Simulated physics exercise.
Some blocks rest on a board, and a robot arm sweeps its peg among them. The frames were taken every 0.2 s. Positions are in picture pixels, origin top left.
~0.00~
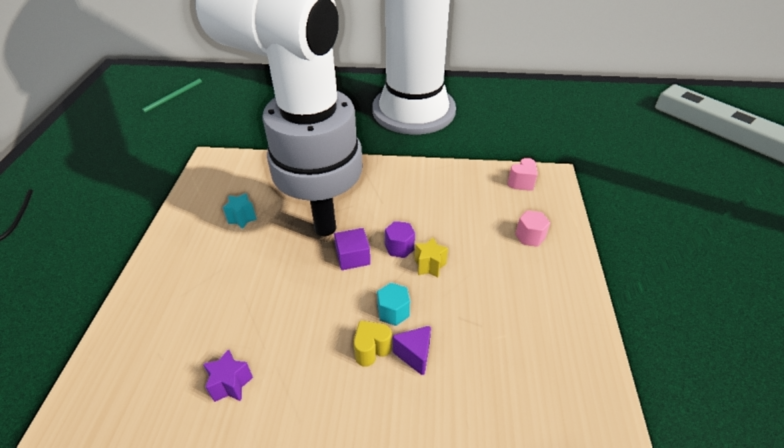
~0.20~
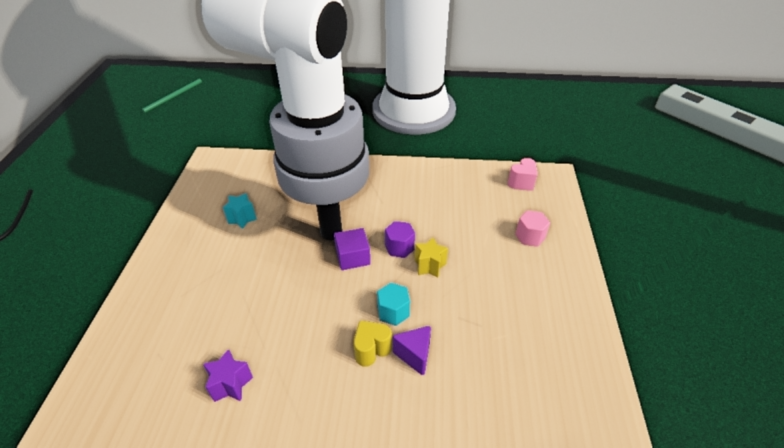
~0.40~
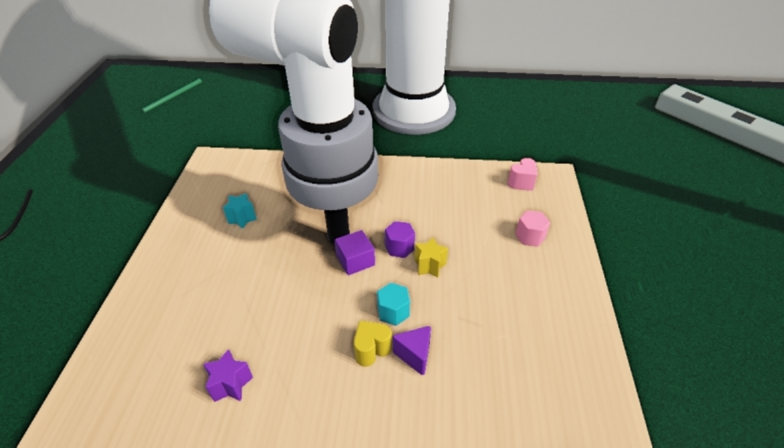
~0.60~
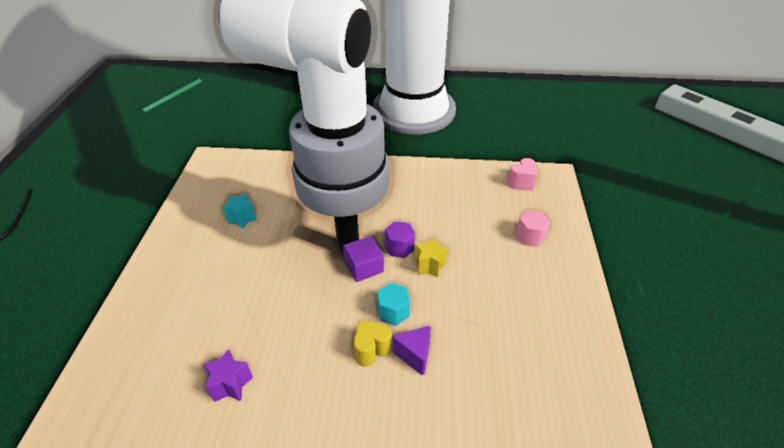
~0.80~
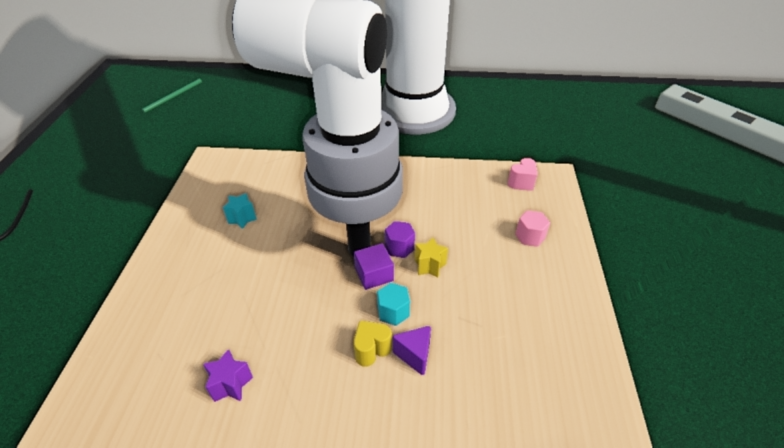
A robot arm moves its dark peg a short way right and toward the viewer over a wooden board, meeting a purple square block and nudging it slightly toward the turquoise hexagon, while the other blocks stay still.
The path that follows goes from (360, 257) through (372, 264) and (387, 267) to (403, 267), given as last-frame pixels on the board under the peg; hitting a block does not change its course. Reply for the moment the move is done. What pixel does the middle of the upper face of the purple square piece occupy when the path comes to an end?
The middle of the upper face of the purple square piece will lie at about (393, 272) in the picture.
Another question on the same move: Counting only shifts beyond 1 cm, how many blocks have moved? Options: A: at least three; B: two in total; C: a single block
Correct choice: C.
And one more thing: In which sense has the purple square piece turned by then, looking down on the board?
The turn is clockwise.
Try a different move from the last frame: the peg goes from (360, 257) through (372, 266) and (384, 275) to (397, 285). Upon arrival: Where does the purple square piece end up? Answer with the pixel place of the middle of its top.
I'd guess (411, 290).
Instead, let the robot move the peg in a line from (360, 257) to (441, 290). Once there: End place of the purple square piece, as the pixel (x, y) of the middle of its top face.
Near (400, 282).
What follows on the original path. Halfway along, peg at (379, 259); purple square piece at (389, 270).
At the end, peg at (403, 260); purple square piece at (393, 272), turned 20° clockwise; turquoise hexagon at (395, 299); purple hexagon not moved.
